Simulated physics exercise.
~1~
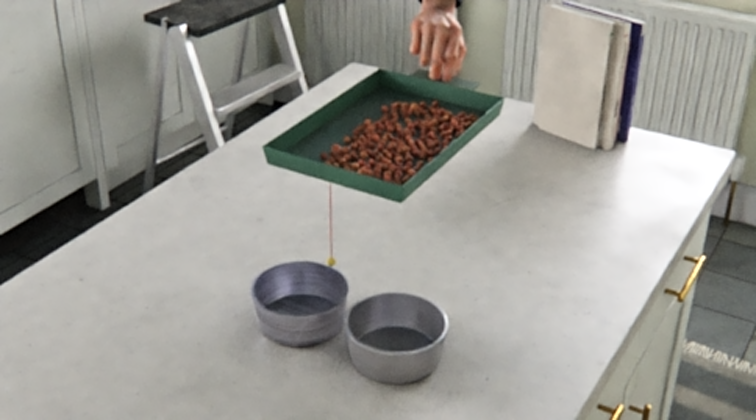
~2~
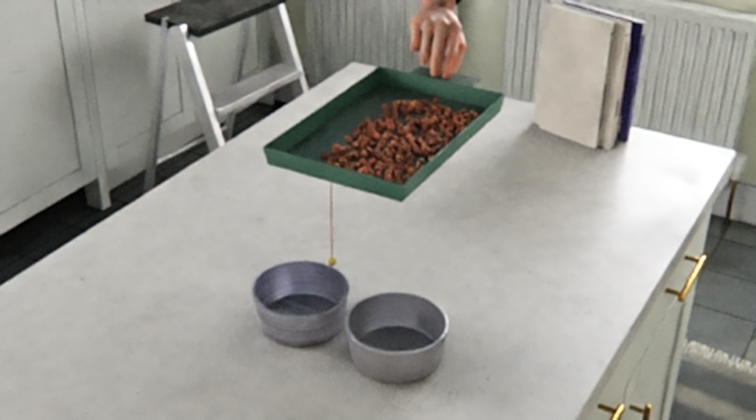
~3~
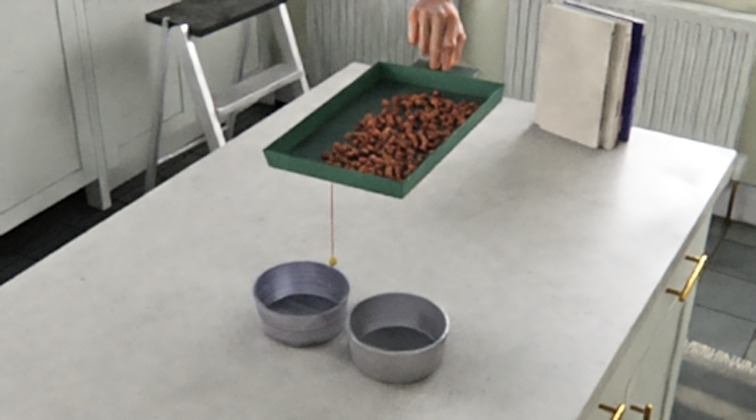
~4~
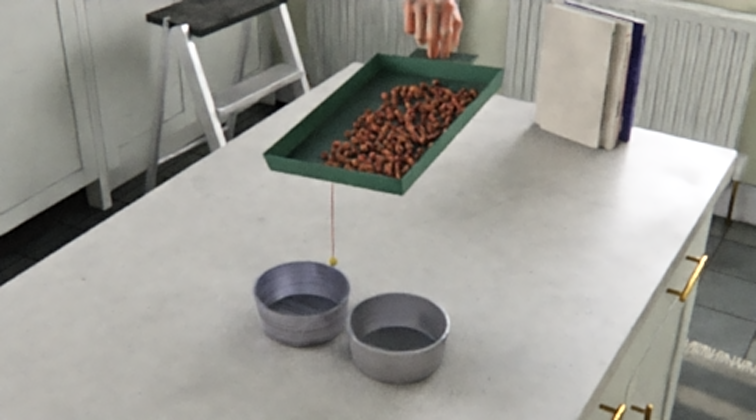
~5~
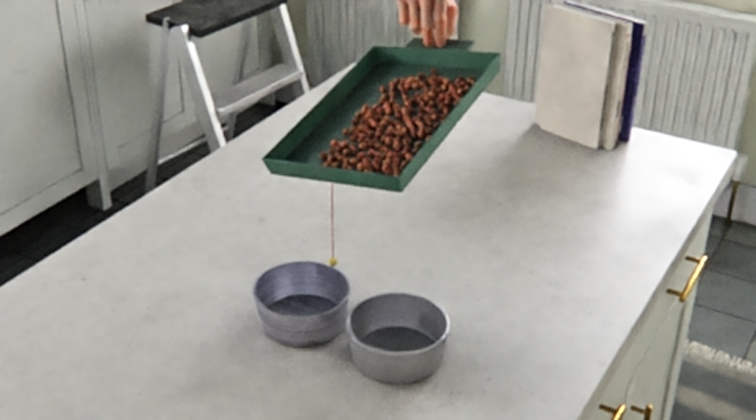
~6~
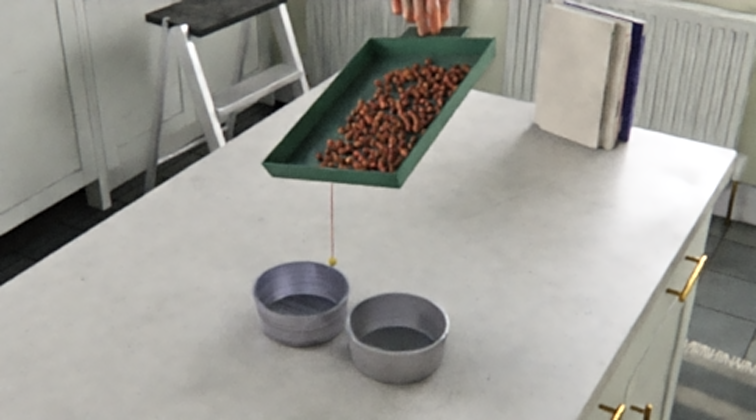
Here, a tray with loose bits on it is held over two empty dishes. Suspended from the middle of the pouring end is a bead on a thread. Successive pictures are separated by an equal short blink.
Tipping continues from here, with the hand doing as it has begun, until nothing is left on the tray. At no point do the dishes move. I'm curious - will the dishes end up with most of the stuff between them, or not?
No, less than half of it.
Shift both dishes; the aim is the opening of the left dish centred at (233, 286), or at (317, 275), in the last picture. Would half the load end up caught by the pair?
Short of half, then short of half.
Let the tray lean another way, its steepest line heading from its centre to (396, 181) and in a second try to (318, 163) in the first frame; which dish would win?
Rightward dish at the first place, Leftward dish at the second.
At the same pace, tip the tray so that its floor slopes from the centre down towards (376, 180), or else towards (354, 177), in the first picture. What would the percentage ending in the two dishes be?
First case: 80 %; second case: 80 %.
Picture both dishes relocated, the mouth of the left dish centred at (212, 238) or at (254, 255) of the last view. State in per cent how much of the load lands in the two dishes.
About 80 and 80 per cent respectively.
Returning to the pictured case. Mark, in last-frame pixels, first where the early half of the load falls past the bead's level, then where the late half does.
Around (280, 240), followed by around (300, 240).
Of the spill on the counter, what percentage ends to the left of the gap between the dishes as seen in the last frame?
Left fraction: Around 100 per cent.
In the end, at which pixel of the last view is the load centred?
At about (267, 284), give or take.
Just after the last frame, tray tipped steeply; almost all on the tray; about a tenth in the air.
A moment on, tray tipped right over; the larger part on the tray; just a few in the left dish; roughly a quarter outside both; just a few in the air.
Further on, tray tipped past a quarter turn; about a tenth in the left dish; the larger part outside both.
When it is over, tray tipped past a quarter turn; not one in the right dish; about a tenth in the left dish; the larger part outside both.
